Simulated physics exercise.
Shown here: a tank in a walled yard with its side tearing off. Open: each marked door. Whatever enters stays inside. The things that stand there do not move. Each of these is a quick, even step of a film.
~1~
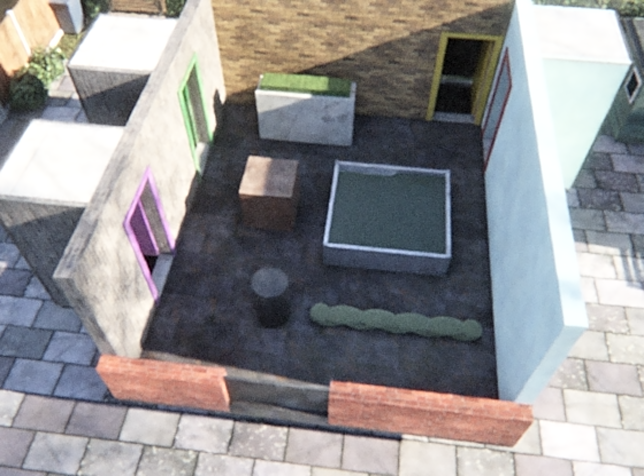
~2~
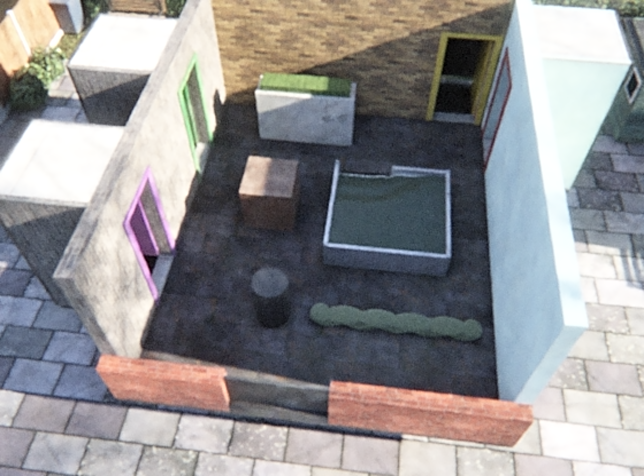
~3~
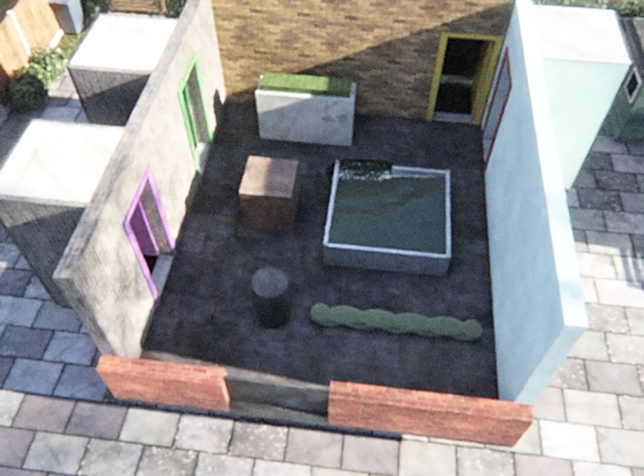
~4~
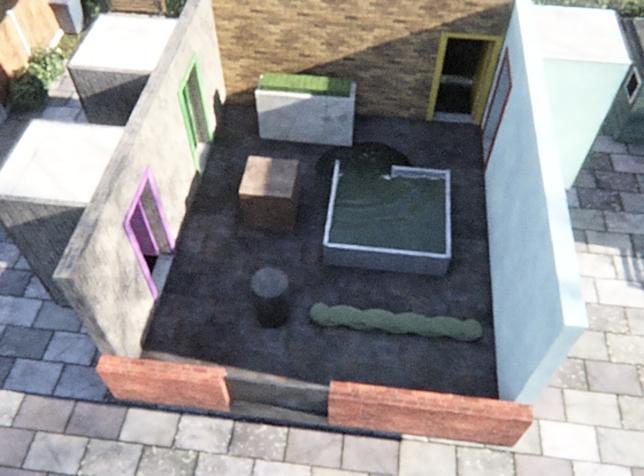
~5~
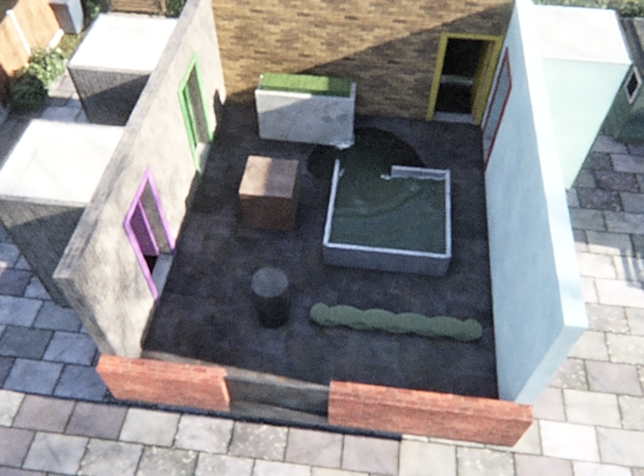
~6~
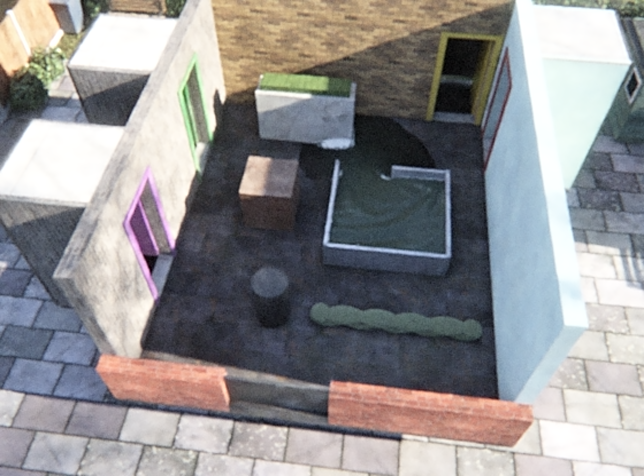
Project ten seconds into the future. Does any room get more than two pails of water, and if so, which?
Door by door: The red door does; the green door does not; the purple door does not; the yellow door does.
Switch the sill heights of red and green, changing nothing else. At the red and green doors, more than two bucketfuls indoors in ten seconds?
So, one at a time, the red door never reaches the limit while the green door breaks past the limit.
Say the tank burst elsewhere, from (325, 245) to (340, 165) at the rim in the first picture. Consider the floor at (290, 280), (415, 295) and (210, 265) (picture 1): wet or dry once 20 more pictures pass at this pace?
Going in your order, I'd say drenched, then still bare, then drenched.
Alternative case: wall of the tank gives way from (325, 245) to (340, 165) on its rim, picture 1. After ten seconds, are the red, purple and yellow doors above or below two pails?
As I see it, the red door stays within bounds, the purple door breaks the limit and the yellow door stays within bounds.
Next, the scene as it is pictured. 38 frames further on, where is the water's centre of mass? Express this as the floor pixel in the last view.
That puts it at around (341, 192).
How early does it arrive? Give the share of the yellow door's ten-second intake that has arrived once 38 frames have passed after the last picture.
That share would be near 70 %.
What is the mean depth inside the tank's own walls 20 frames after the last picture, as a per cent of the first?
Estimate: Around 46 per cent.
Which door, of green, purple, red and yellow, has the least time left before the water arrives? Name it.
Result: The one in yellow is first.
A moment on, water covers 15 % of the floor; the red door not reached, the green door not reached, the purple door not reached, the yellow door not reached.
Next, water covers 25 % of the floor; the red door not reached, the green door wet at the sill, nothing in, the purple door not reached, the yellow door under two buckets in.
Then, water covers 40 % of the floor; the red door over two buckets in, the green door under two buckets in, the purple door wet at the sill, nothing in, the yellow door over two buckets in.
Later, water covers 65 % of the floor; the red door over two buckets in, the green door under two buckets in, the purple door wet at the sill, nothing in, the yellow door over two buckets in.
In the end, water covers 95 % of the floor; the red door far over two buckets in, the green door under two buckets in, the purple door wet at the sill, nothing in, the yellow door far over two buckets in.
